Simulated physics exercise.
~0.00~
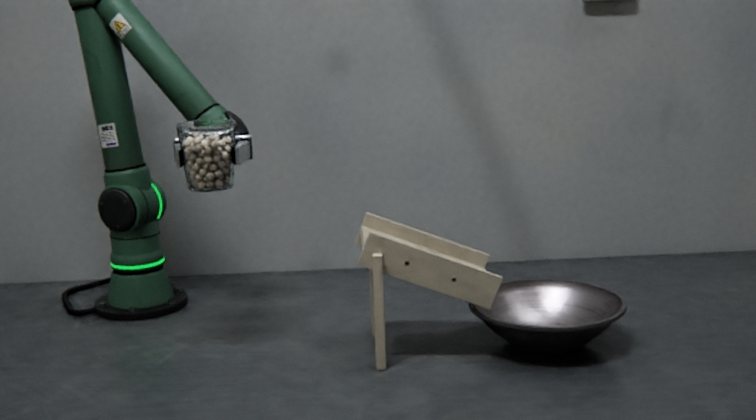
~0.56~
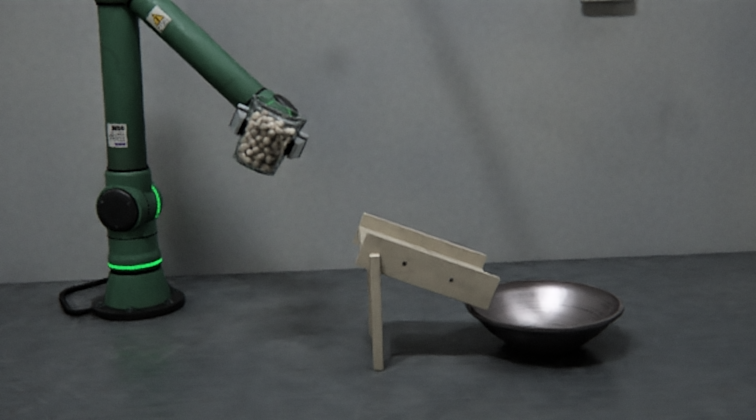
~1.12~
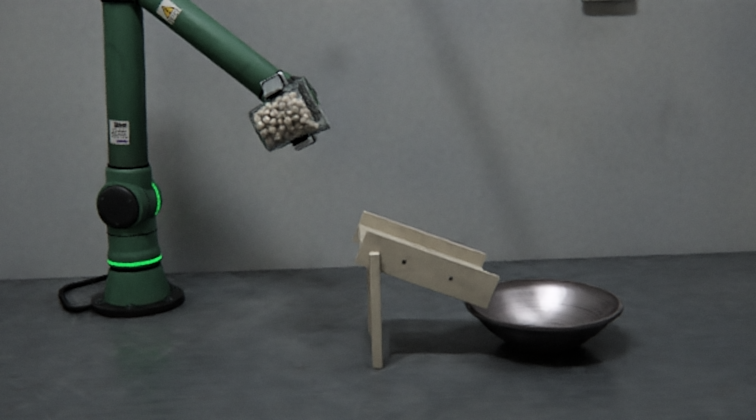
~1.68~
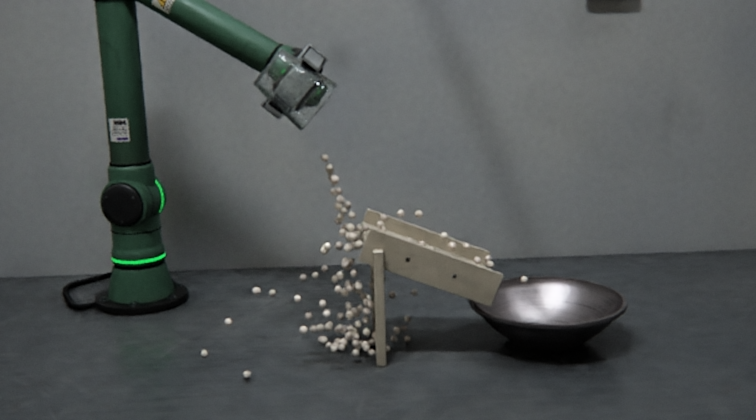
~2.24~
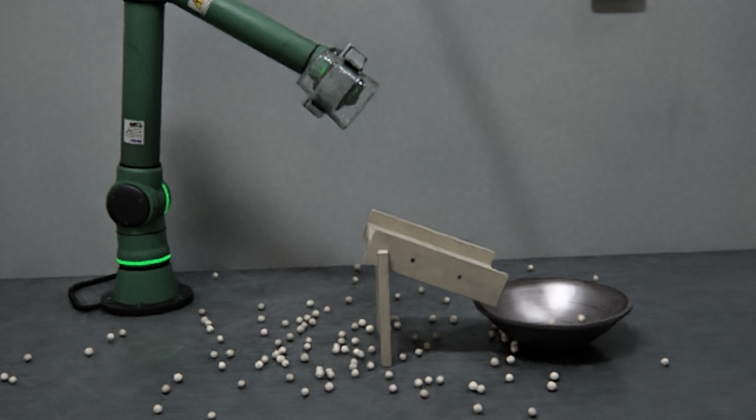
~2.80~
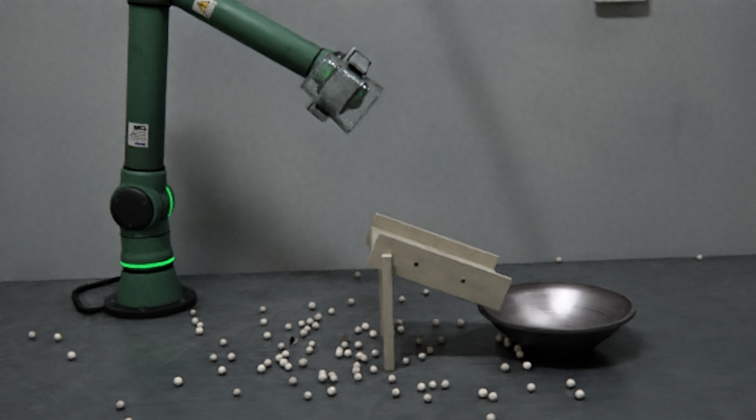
In a gray room, a green robot arm tips beads that mostly scatter across the floor.
